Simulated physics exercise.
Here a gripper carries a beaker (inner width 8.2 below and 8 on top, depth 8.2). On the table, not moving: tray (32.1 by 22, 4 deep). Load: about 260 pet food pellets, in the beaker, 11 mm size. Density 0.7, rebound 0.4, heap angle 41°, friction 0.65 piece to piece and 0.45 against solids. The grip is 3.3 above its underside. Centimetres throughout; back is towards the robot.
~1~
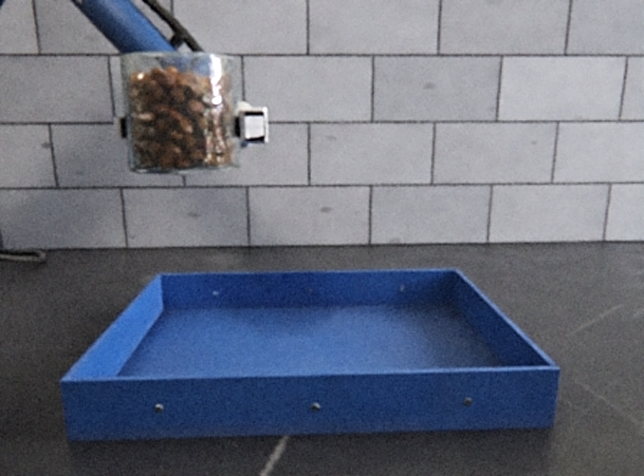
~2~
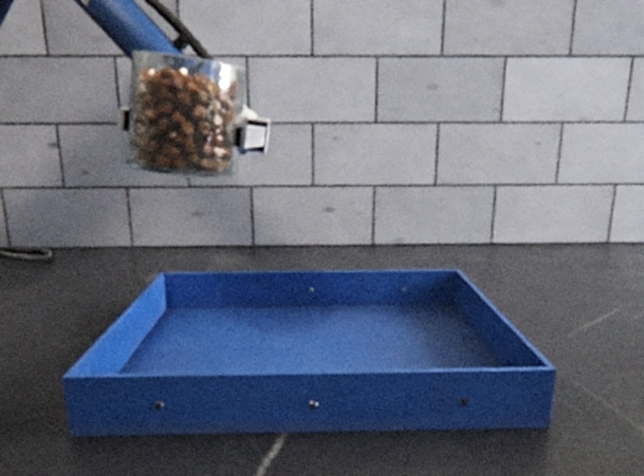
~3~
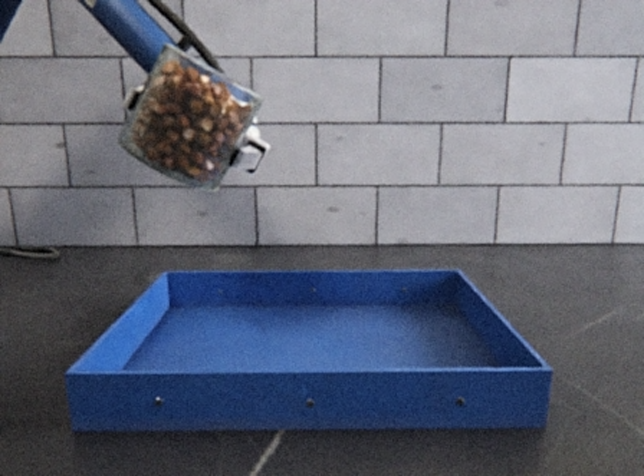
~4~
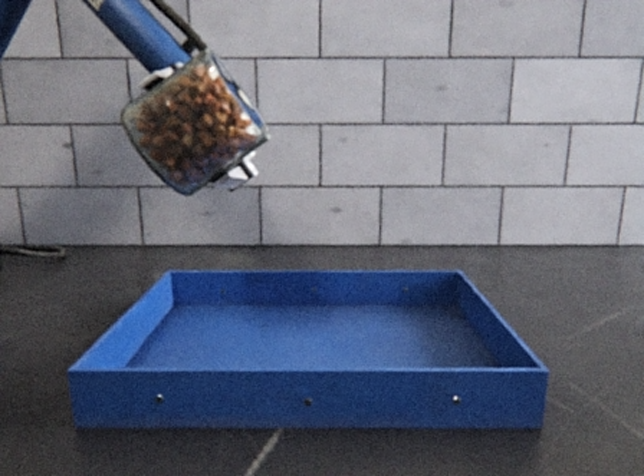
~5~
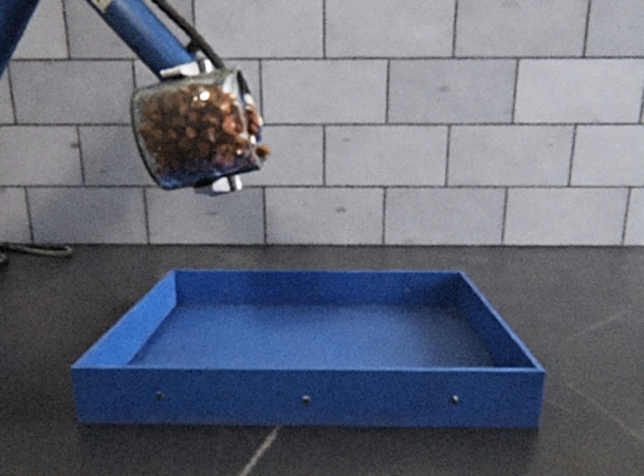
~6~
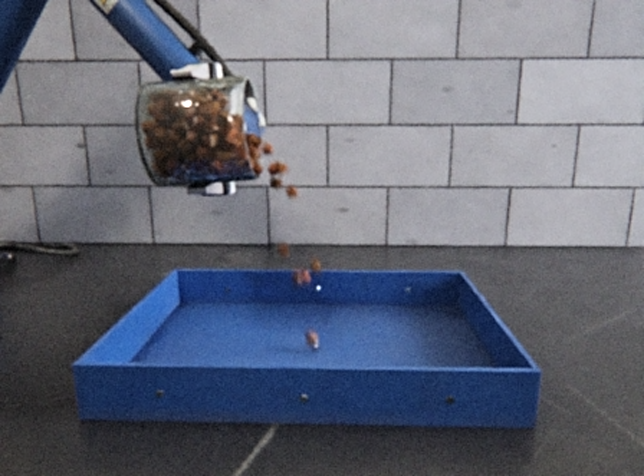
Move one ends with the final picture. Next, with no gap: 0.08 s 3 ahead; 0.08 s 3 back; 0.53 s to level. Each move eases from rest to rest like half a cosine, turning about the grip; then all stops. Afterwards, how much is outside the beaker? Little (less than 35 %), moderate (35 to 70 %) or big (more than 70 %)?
Outside the beaker the share is moderate, 35 to 70 %.
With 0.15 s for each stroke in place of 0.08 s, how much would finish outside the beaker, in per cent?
In that case some 30 per cent.
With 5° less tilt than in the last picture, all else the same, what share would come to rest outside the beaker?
Then about 45 per cent.
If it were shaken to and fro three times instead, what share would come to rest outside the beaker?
Then about 80 per cent.
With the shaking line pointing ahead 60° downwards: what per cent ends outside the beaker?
Some 15 per cent.
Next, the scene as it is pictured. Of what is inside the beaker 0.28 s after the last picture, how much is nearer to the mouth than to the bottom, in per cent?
About 55 per cent.
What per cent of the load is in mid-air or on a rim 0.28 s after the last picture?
About 15 per cent.
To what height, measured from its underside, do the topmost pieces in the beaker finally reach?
Roughly 5.5 cm.
Then, 0.28 s after the last picture, tilted 76° forward, highest piece 20 above the table; 113 in the beaker, 105 in the tray, 37 in flight or on a rim.
Then, 0.55 s after the last picture, tilted 14° forward, highest piece 24 above the table; 147 in the tray, 108 in the beaker.
Then, 0.89 s after the last picture, level, highest piece 22 above the table; 147 in the tray, 108 in the beaker.
Then, 1.94 s after the last picture, level, highest piece 22 above the table; 147 in the tray, 108 in the beaker.
Final count, 147 in the tray, 108 in the beaker. That is 58 % outside the beaker.
